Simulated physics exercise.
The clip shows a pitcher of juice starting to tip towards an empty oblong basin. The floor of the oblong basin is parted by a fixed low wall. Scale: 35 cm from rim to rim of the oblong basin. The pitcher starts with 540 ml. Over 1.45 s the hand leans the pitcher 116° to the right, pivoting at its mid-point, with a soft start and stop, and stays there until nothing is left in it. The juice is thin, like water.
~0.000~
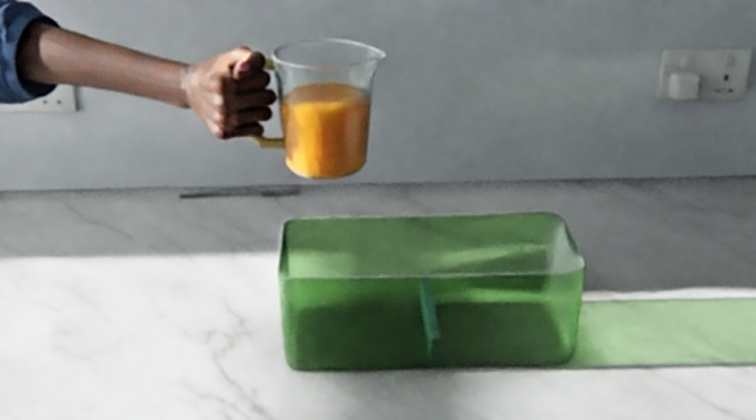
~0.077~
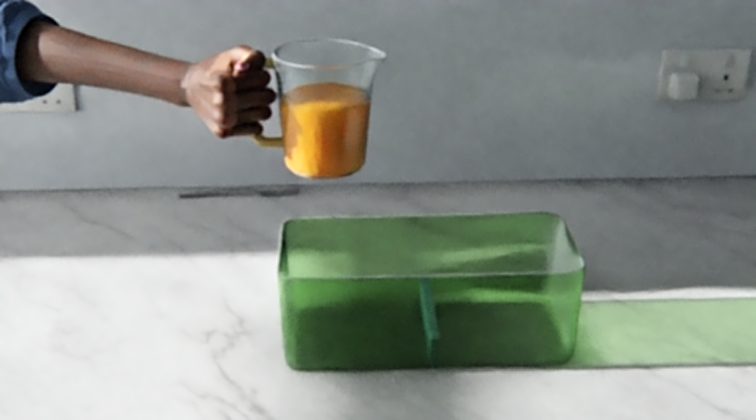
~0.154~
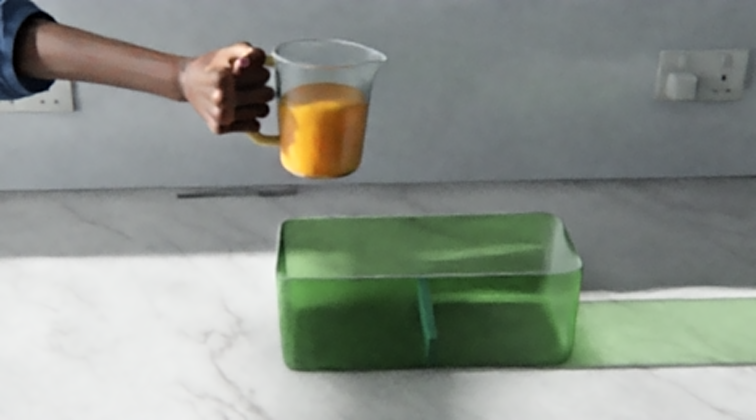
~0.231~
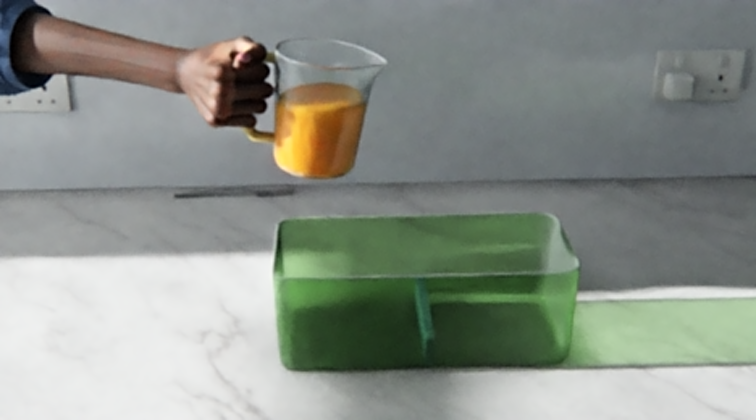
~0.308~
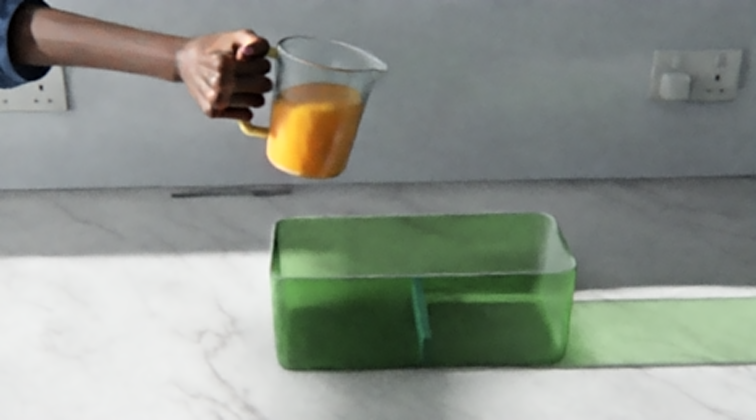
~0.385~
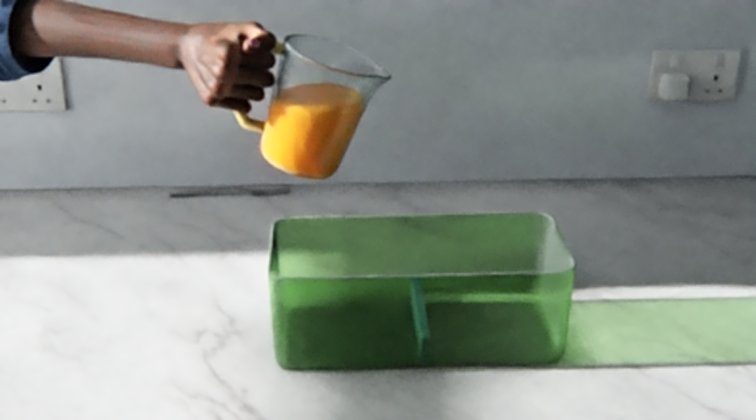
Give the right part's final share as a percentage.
About 80 per cent.
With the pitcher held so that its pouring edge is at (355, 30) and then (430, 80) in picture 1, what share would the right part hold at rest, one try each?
First 55, then 90 per cent.
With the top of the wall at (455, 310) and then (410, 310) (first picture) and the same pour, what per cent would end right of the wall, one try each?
First 45, then 90 per cent.
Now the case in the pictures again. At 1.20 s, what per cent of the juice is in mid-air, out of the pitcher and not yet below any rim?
About 20 per cent.
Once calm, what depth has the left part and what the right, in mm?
Left about 4 mm, right about 18 mm.
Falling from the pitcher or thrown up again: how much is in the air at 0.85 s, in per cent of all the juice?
Near 14 in a hundred.
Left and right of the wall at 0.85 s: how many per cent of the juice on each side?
Some 0 per cent left and 1 right.
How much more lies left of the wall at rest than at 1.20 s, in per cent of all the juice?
About 16 per cent.
Then, 0.85 s in, the tilt is 74° and 86 per cent is still to pour, 0 is left of the wall and 1 right of it.
Then, 1.20 s in, the tilt is 108° and 18 per cent is still to pour, 3 is left of the wall and 60 right of it.
Then, 1.56 s in, the tilt is 116° and 0 per cent is still to pour, 19 is left of the wall and 80 right of it.
Then, 1.95 s in, the tilt is 116° and 0 per cent is still to pour, 19 is left of the wall and 80 right of it.
Finally, 19 per cent lies left of the wall, 80 right of it and 1 outside.
